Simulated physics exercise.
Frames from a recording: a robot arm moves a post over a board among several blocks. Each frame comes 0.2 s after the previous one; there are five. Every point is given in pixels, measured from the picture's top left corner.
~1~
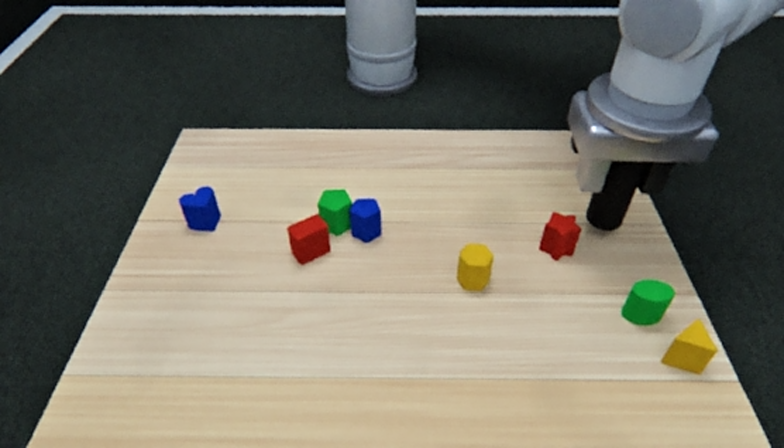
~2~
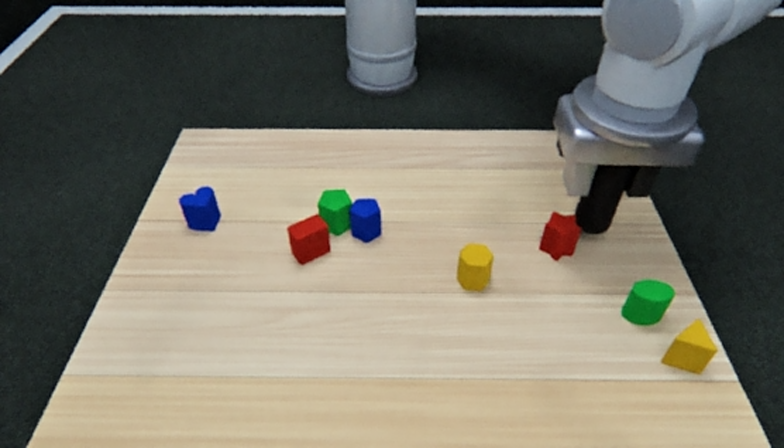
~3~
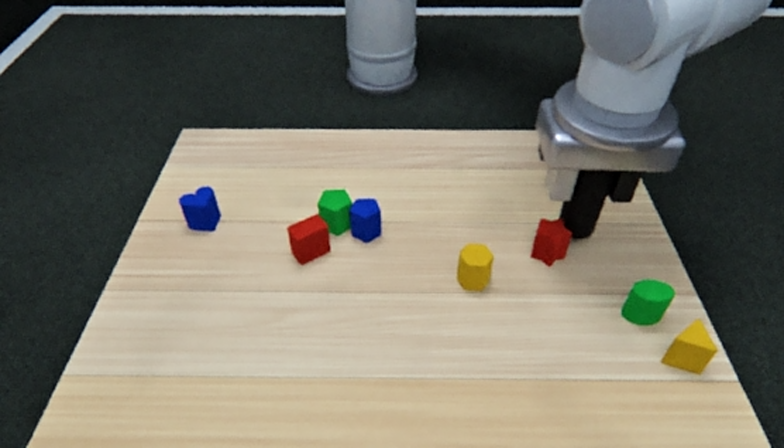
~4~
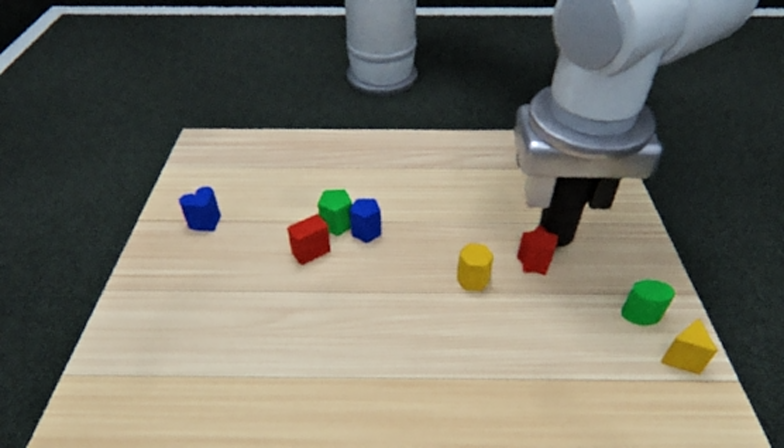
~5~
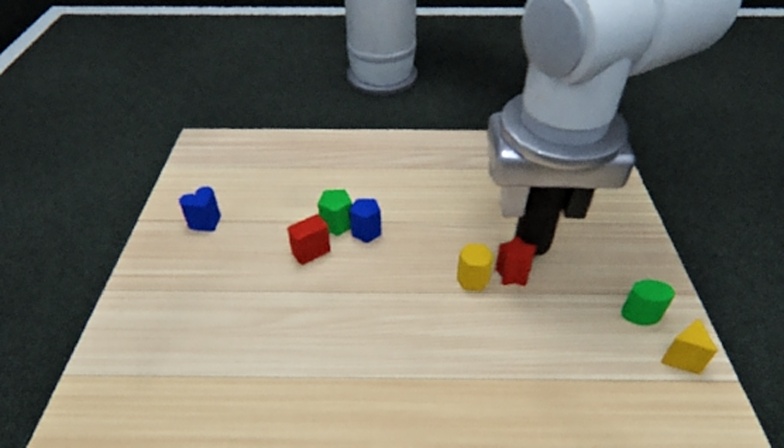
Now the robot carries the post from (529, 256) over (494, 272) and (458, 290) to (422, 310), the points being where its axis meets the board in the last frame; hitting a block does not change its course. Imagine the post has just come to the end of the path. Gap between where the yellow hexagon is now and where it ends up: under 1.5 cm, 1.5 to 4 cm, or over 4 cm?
It will move more than 4 cm.
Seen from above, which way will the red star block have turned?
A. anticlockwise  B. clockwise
The one that fits is A, anticlockwise.
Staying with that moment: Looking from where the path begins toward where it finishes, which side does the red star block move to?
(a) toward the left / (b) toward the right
a - toward the left.
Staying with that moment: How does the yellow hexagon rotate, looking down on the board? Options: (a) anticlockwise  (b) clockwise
I'll go with b - clockwise.
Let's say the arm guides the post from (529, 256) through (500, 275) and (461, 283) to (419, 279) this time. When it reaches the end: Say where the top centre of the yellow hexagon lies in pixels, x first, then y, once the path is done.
Its top face will be centred at roughly (388, 268).
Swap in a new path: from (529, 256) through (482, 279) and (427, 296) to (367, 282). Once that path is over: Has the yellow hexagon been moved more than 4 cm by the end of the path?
Short answer: Yes.
What follows on the original path. One third of the way, post (496, 260); yellow hexagon (450, 263), turned 35° clockwise; red star block (486, 269).
Two thirds of the way, post (459, 279); yellow hexagon (425, 271), turned 75° clockwise; red star block (463, 293), turned 40° anticlockwise.
At the end, post (422, 298); yellow hexagon (384, 284), turned 105° clockwise; red star block (453, 305), turned 85° anticlockwise.
